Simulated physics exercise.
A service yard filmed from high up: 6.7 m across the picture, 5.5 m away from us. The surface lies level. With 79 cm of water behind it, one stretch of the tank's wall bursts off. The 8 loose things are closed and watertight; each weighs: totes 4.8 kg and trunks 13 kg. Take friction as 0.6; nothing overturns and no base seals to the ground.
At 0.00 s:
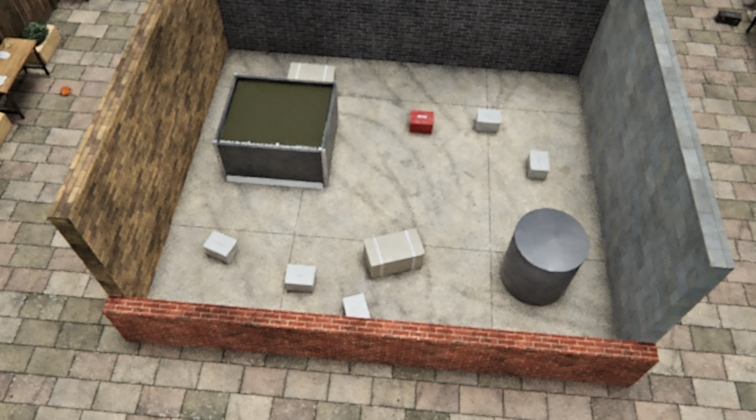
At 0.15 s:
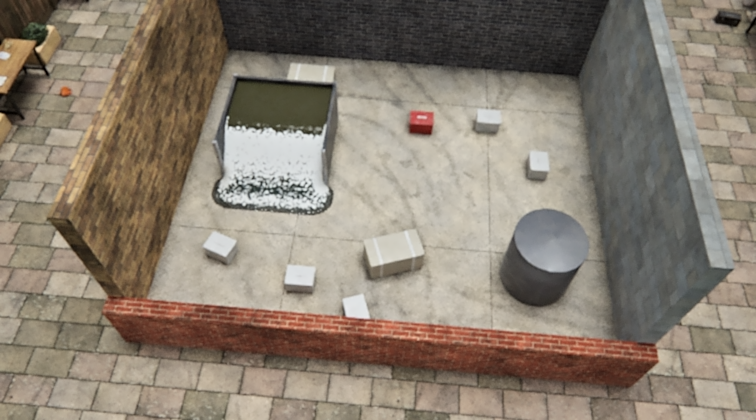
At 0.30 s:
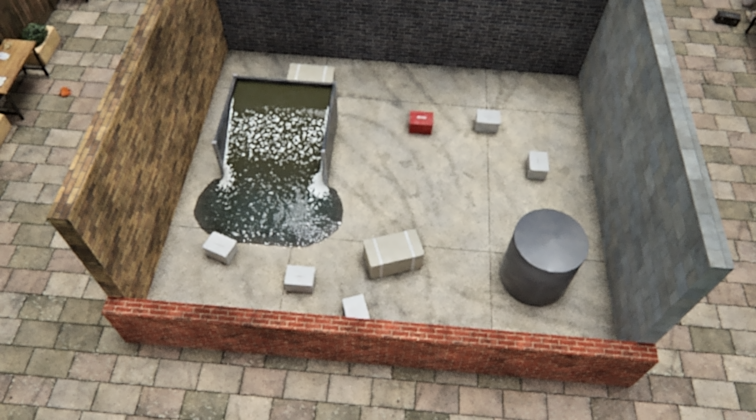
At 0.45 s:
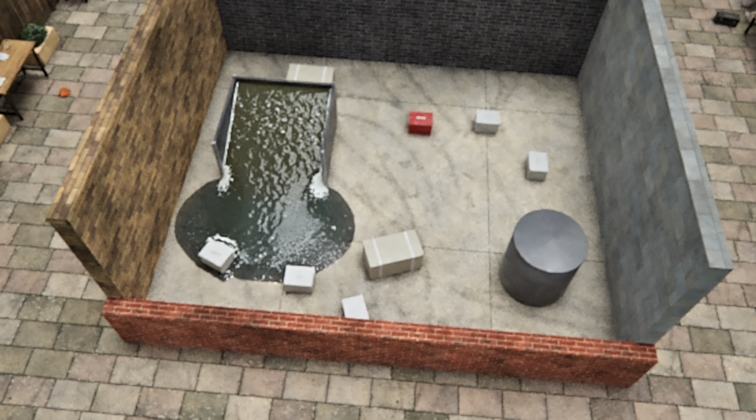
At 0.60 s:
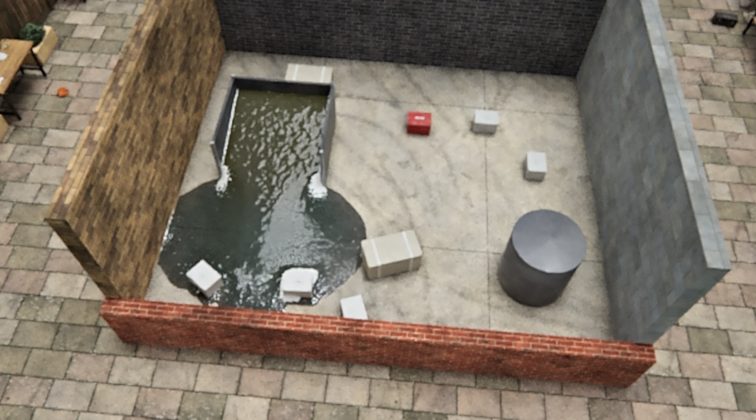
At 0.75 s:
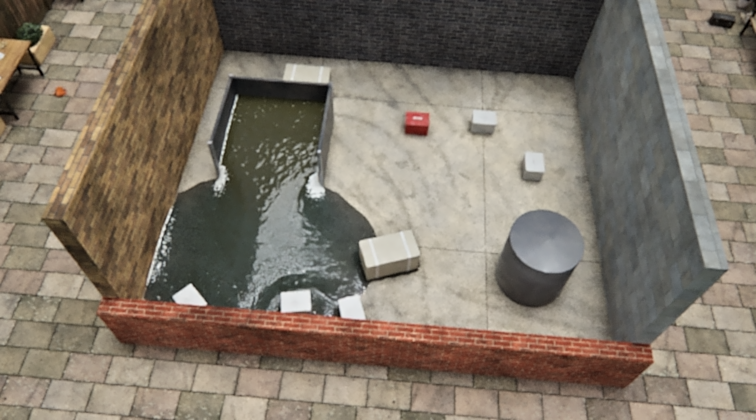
In this clip, a dark tank in a walled yard opens at its front and water pours out foaming, then spreads across the pale floor to the brick wall, shifting two small white boxes while the red box stays still.
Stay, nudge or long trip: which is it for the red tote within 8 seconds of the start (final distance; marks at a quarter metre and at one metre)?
The red tote stays put.
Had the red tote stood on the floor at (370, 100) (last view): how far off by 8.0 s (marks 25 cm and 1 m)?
It barely shifts.
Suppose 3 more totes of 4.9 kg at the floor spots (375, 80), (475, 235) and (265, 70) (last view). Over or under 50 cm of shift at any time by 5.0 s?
In that order: Short of it, more, short of it.
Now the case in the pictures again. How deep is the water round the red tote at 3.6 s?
Roughly 0 cm.
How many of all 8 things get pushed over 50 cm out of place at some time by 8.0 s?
6 of them.
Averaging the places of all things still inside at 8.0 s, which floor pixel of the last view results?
Near (442, 101).
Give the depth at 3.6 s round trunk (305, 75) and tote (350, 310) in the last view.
About 0 and 19 cm.
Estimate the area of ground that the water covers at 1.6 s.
Roughly 12.0 m2.
After 1.6 s the red tote is near (418, 119), 0.0 m from its start, aground; 3 afloat.
After 3.6 s the red tote is near (418, 119), 0.0 m from its start, aground; 3 afloat.
After 5.6 s the red tote is near (418, 119), 0.0 m from its start, aground; 3 afloat.
After 8.0 s the red tote is near (416, 120), 0.0 m from its start, aground; 5 afloat.
